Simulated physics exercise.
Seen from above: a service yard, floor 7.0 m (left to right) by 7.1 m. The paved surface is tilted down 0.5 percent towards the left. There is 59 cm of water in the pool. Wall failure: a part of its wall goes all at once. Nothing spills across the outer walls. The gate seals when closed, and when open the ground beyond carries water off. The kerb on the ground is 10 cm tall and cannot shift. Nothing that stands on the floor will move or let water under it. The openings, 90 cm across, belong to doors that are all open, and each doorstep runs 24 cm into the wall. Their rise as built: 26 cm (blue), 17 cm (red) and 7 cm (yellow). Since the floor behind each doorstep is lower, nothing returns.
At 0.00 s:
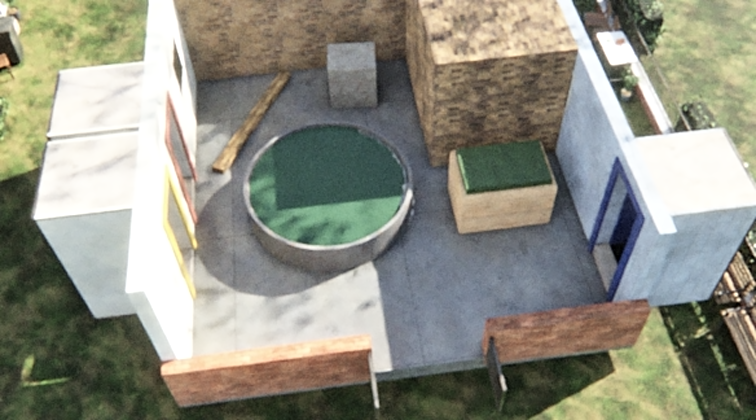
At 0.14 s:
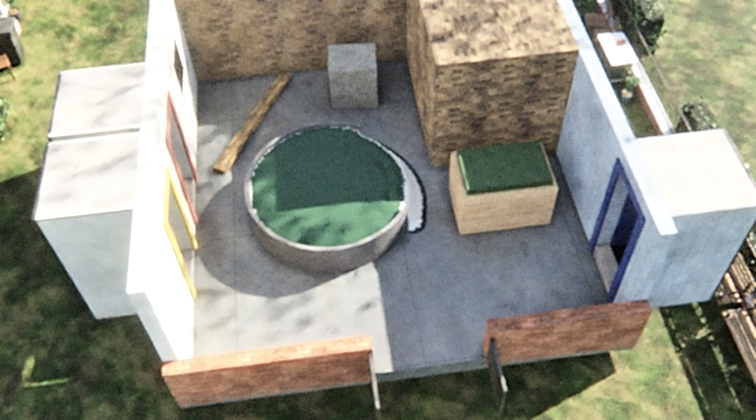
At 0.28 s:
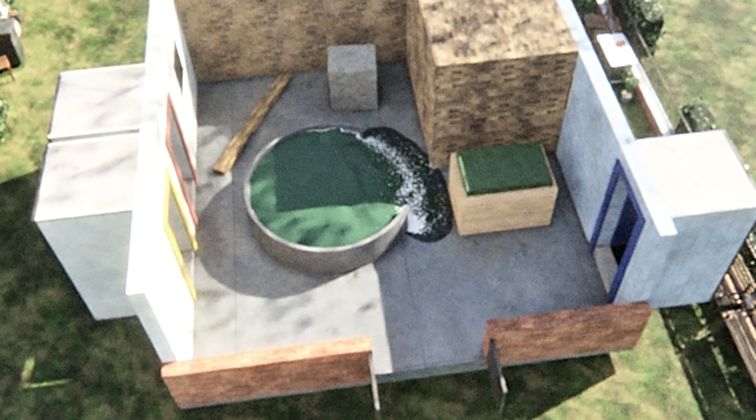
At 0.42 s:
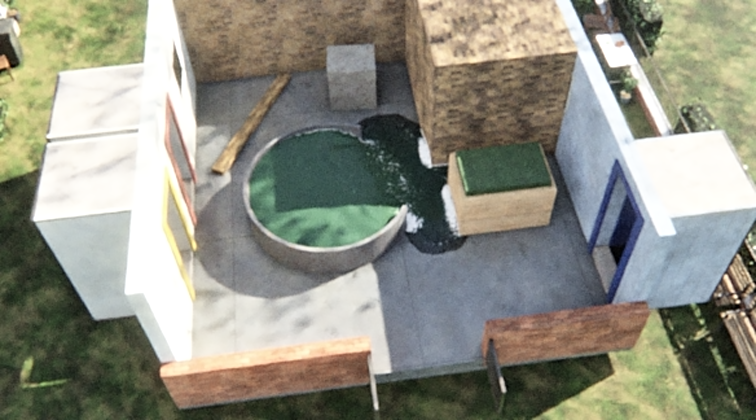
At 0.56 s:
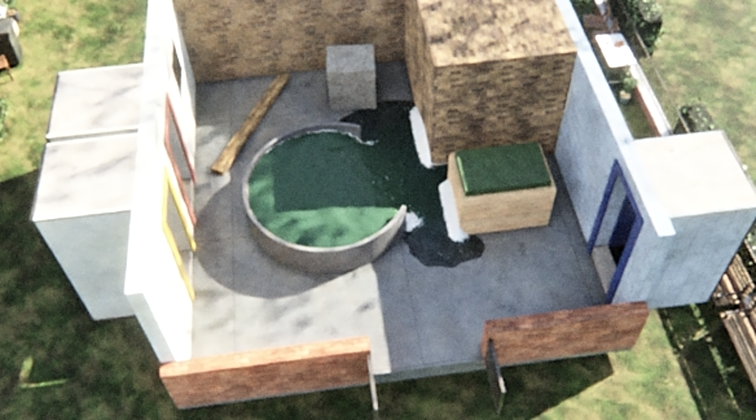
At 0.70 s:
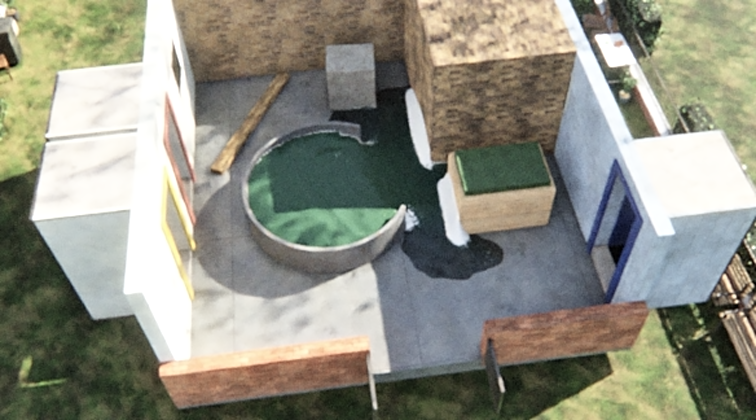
The footage shows a walled yard from above with a round pool of dark green water; its right side opens, and water pours out, spreading across the grey paving around a grass-topped wooden box and along a brick block.
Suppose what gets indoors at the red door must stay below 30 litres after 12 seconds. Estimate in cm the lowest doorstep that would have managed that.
A height of about 8 cm would have managed it.
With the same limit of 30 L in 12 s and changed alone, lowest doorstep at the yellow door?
Yellow: 10.5 cm.
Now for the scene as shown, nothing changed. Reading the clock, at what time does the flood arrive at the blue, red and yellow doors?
It gets to blue at 2.2 s, to red at 4.0 s, and to yellow at 5.0 s.
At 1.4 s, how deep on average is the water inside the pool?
Average depth: Approx. 40 cm.
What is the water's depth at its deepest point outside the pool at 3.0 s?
Max depth: About 38 cm.
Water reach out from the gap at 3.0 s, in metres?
Roughly 5.2 m from the gap.
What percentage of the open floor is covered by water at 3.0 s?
Roughly 65 percent of the floor.
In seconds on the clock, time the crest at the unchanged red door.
That happens close to 11.5 s on the clock.
After 1.4 s water covers 25 % of the floor, deepest (46 cm) near (418, 167); it has not reached the red door.
After 3.0 s water covers 65 % of the floor, deepest (38 cm) near (379, 64); it has not reached the red door.
After 12.0 s water covers 95 % of the floor, deepest (15 cm) near (231, 175); 13 cm at the red door, 0 litres in over its 17 cm doorstep.
At the red door as built, the water arrived by 4.3 s and peaked near 14 cm at 11.4 s.
Run again over the same 12 s with other heights there, 41 litres in over 7 cm, 17 litres over 9 cm. The limit of 30 litres is kept from about 8 cm up.
